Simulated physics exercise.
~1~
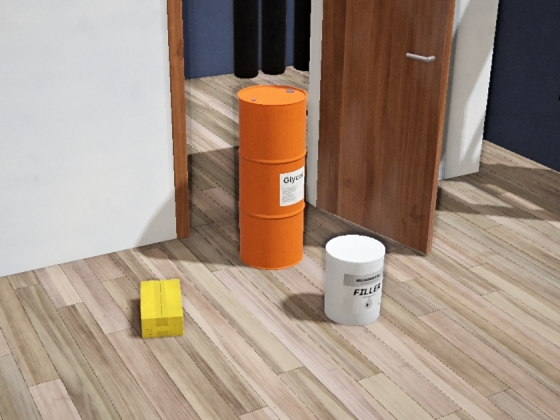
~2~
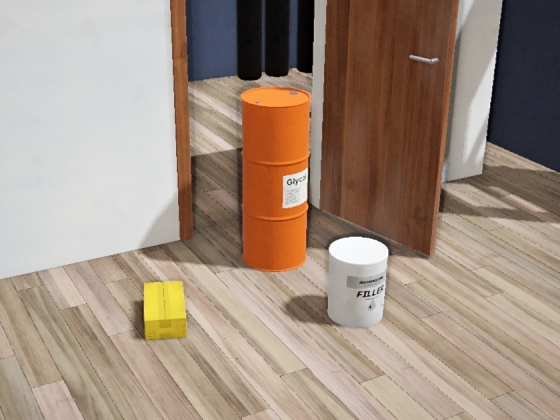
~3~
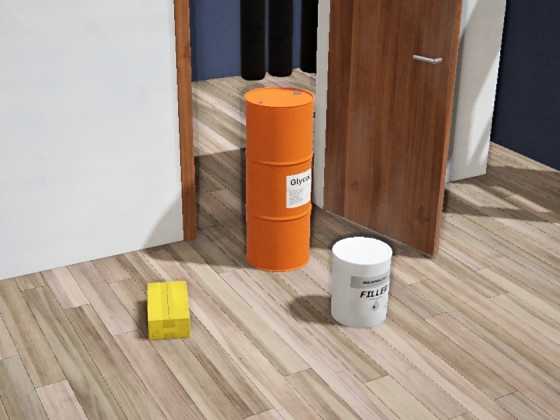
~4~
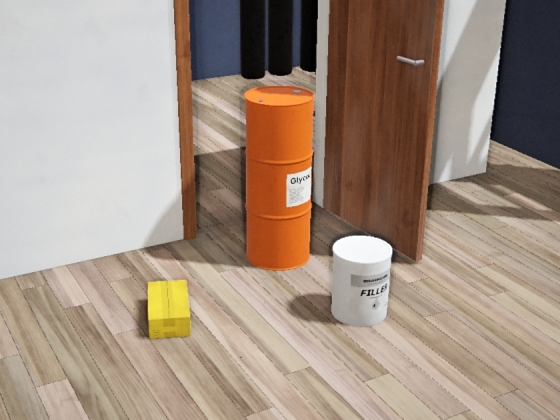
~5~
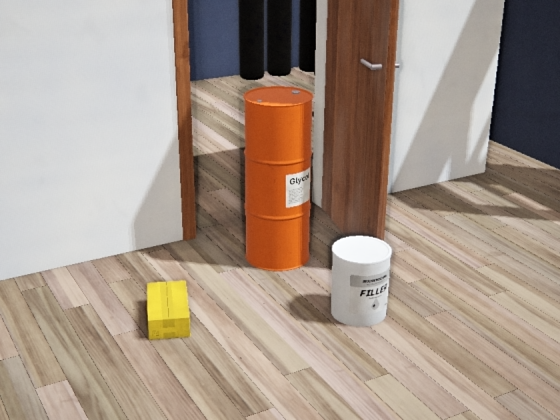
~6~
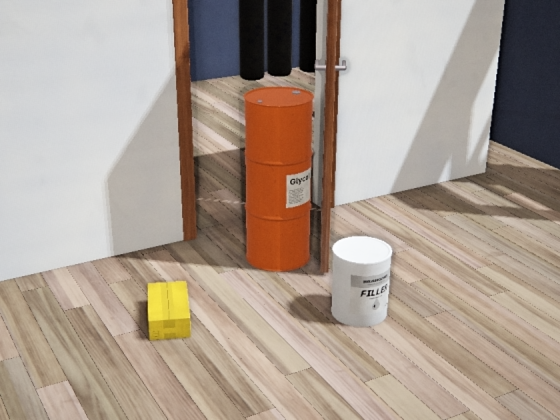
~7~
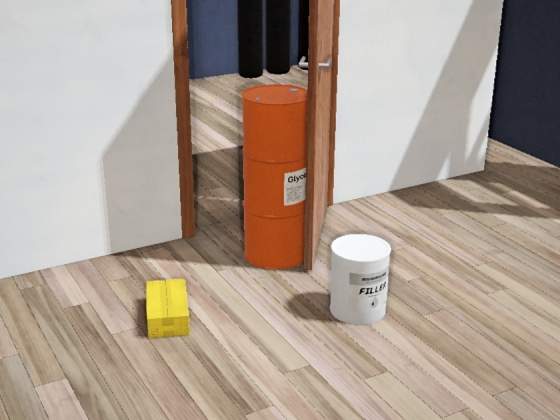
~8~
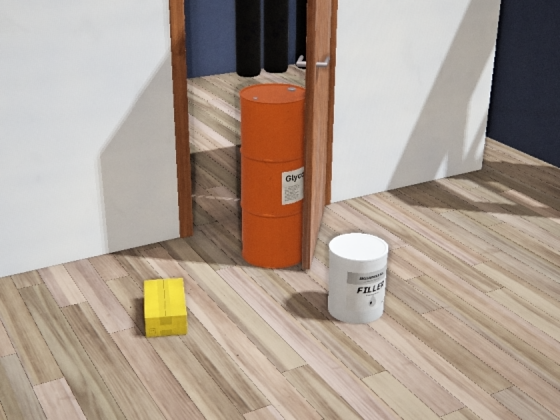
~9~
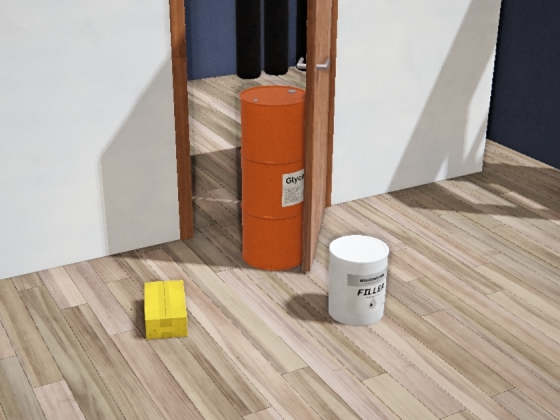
A tall orange drum stands in a doorway between white walls, seen from above by a slightly swaying camera, with pale wooden planks across the floor. A yellow parcel sits at the lower left, a white pail stands to the drum's right, and a brown door hangs wide open behind them. The door holds still at first, then swings toward the drum, turning until mostly its narrow edge shows. It stops against the drum's right side and stays there, still partly open, while the drum, parcel and pail remain where they were.
